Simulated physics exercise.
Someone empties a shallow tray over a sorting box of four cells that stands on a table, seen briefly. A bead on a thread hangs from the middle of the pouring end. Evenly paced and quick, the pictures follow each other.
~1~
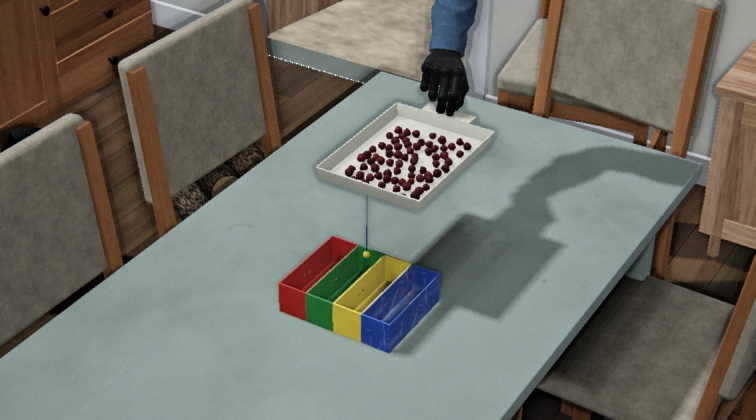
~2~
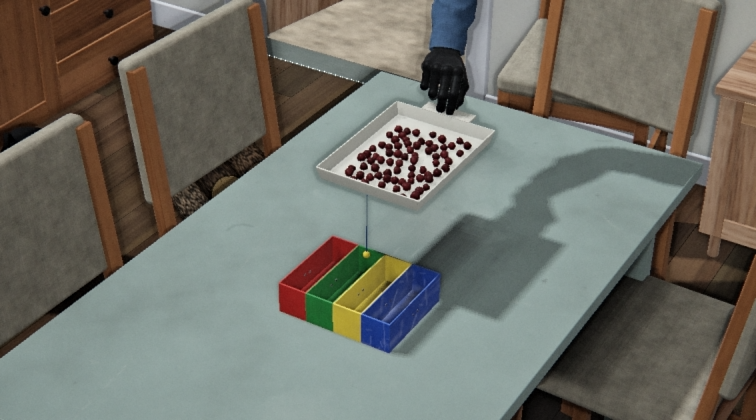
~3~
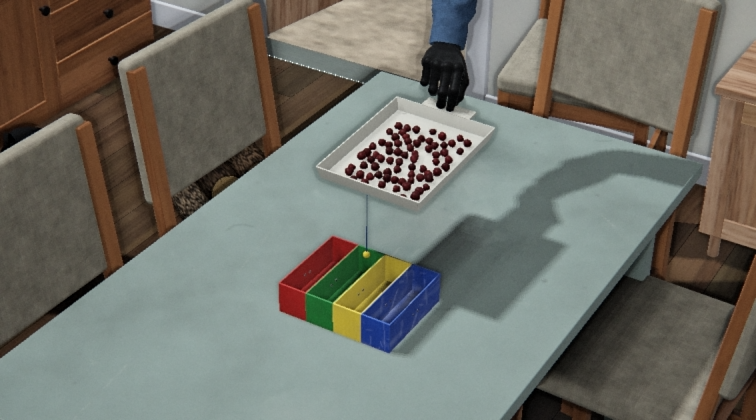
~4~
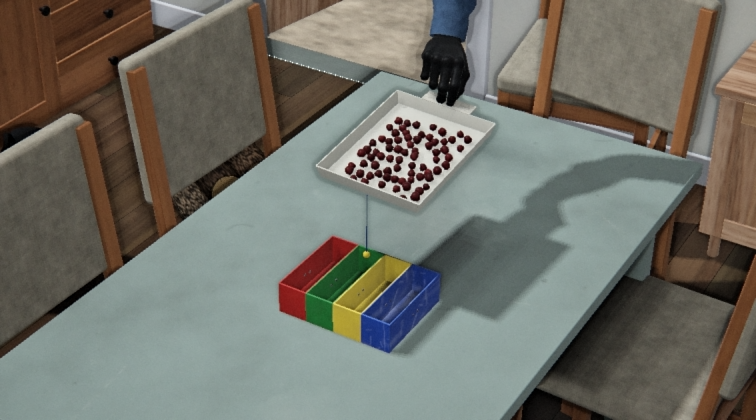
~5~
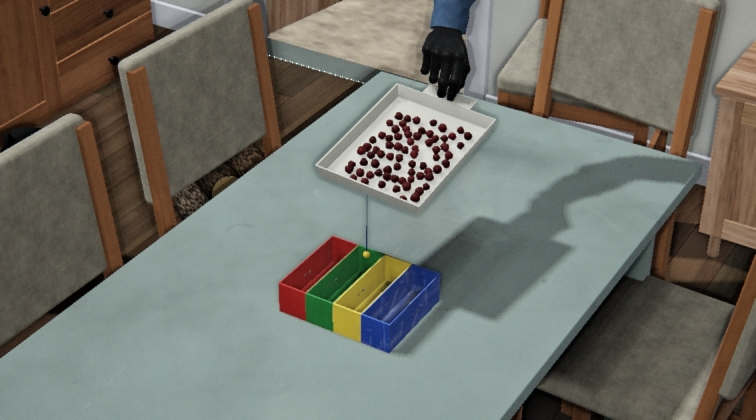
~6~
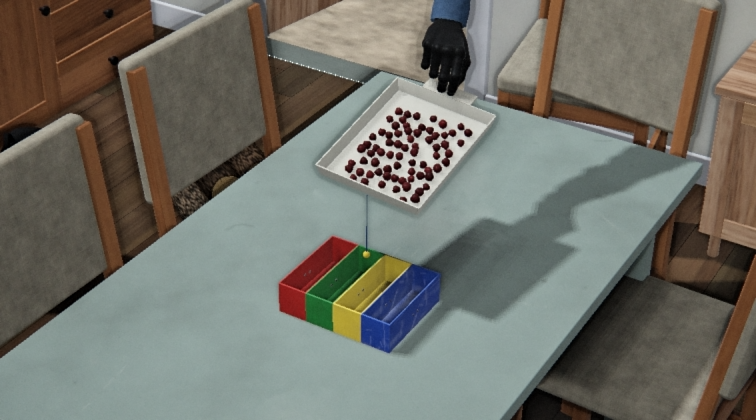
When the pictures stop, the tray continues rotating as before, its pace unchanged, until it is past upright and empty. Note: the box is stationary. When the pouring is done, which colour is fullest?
Fullest: The blue cell.
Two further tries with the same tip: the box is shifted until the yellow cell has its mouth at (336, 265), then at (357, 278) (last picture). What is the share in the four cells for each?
Some 10 and then some 50 per cent.
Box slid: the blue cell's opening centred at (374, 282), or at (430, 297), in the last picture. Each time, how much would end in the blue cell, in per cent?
You'd get 20 in a hundred first and 20 in a hundred after that.
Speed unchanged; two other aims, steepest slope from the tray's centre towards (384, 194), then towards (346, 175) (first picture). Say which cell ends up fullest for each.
The first time it's the blue one, the second time it's red.
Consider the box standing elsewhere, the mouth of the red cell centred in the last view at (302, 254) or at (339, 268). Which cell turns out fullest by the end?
The blue cell; yellow.
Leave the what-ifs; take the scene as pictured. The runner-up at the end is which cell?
Second: The yellow one.
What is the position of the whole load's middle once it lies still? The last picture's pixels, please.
Roughly at (396, 317), give or take.
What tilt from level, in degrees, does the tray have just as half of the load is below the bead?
At roughly 105°.
Just after the last frame, tray tipped steeply; every one on the tray.
A moment on, tray tipped right over; almost all on the tray; just a few falling or outside the box.
Further on, tray tipped past a quarter turn; roughly two thirds in the blue cell; roughly a quarter in the yellow cell; just a few in the red cell; about a tenth falling or outside the box.
When it is over, tray tipped past a quarter turn; roughly two thirds in the blue cell; roughly a quarter in the yellow cell; just a few in the red cell; not one in the green cell; about a tenth outside the box.
